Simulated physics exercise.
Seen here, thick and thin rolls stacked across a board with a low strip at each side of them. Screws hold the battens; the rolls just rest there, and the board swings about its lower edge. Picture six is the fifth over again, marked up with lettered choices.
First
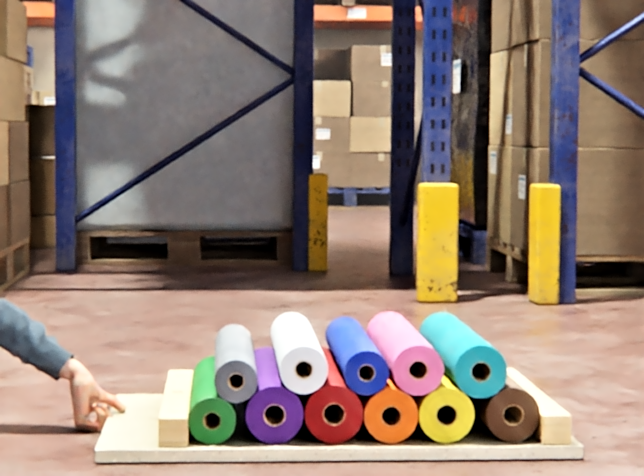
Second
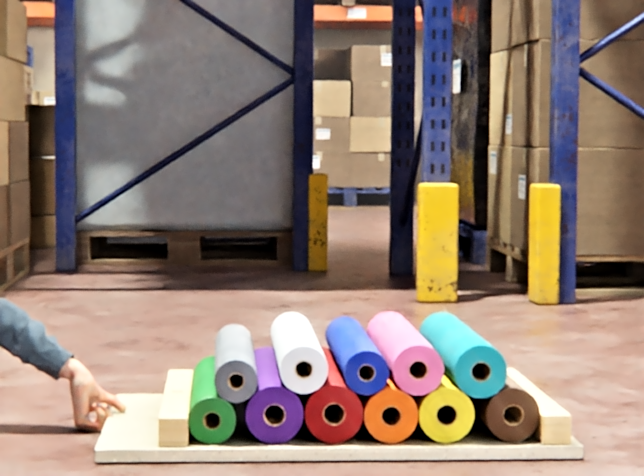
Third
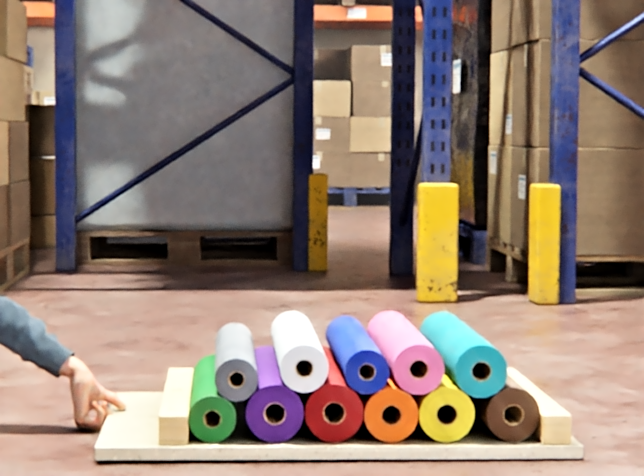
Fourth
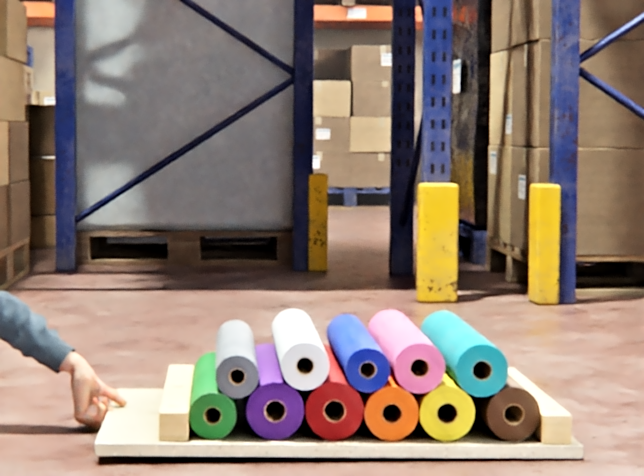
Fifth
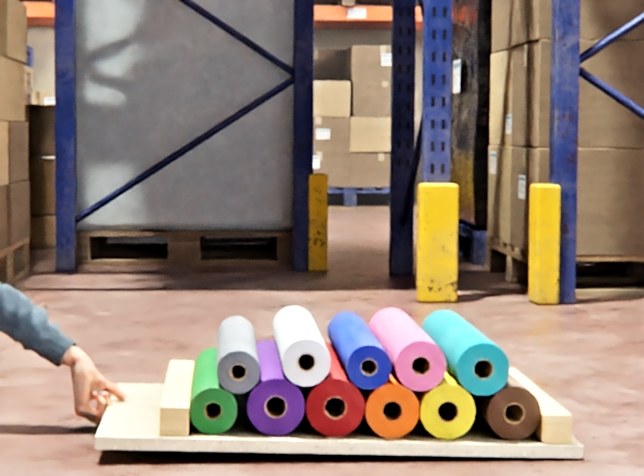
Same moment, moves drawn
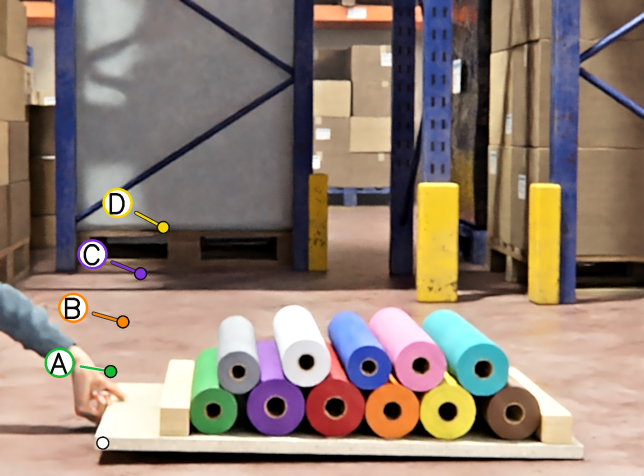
A hand at the left slightly lifts one end of a board stacked with colourful rolls.
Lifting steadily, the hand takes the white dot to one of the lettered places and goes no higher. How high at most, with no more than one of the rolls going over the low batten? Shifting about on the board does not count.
Lift it to D and no more.
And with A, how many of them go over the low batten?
With A, none.
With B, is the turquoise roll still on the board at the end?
Yes.
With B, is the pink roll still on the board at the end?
Yes, with B.
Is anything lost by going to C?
No.
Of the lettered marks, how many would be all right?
Four of the four.
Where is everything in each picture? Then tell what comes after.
Turquoise roll (481, 372); pink roll (418, 370); grey roll (236, 381), in the first frame.
Grey roll (236, 381); white roll (303, 370), in the second frame.
Board (331, 410); green roll (212, 419); purple roll (275, 413); turquoise roll (481, 371), in the third frame.
Board (331, 407); green roll (213, 415); purple roll (275, 411), in the fourth frame.
Board (331, 404); green roll (213, 410); purple roll (276, 407), in the fifth frame.
On the marked copy, A at (111, 372); B at (123, 322); C at (141, 274); D at (163, 227); the white dot at (103, 443).
With D. Early on, board at 17°.
Further on, board at 28°.
At the end, board at 28°, none over the low batten.
As for the rest, A none over the low batten; B none over the low batten; C none over the low batten.
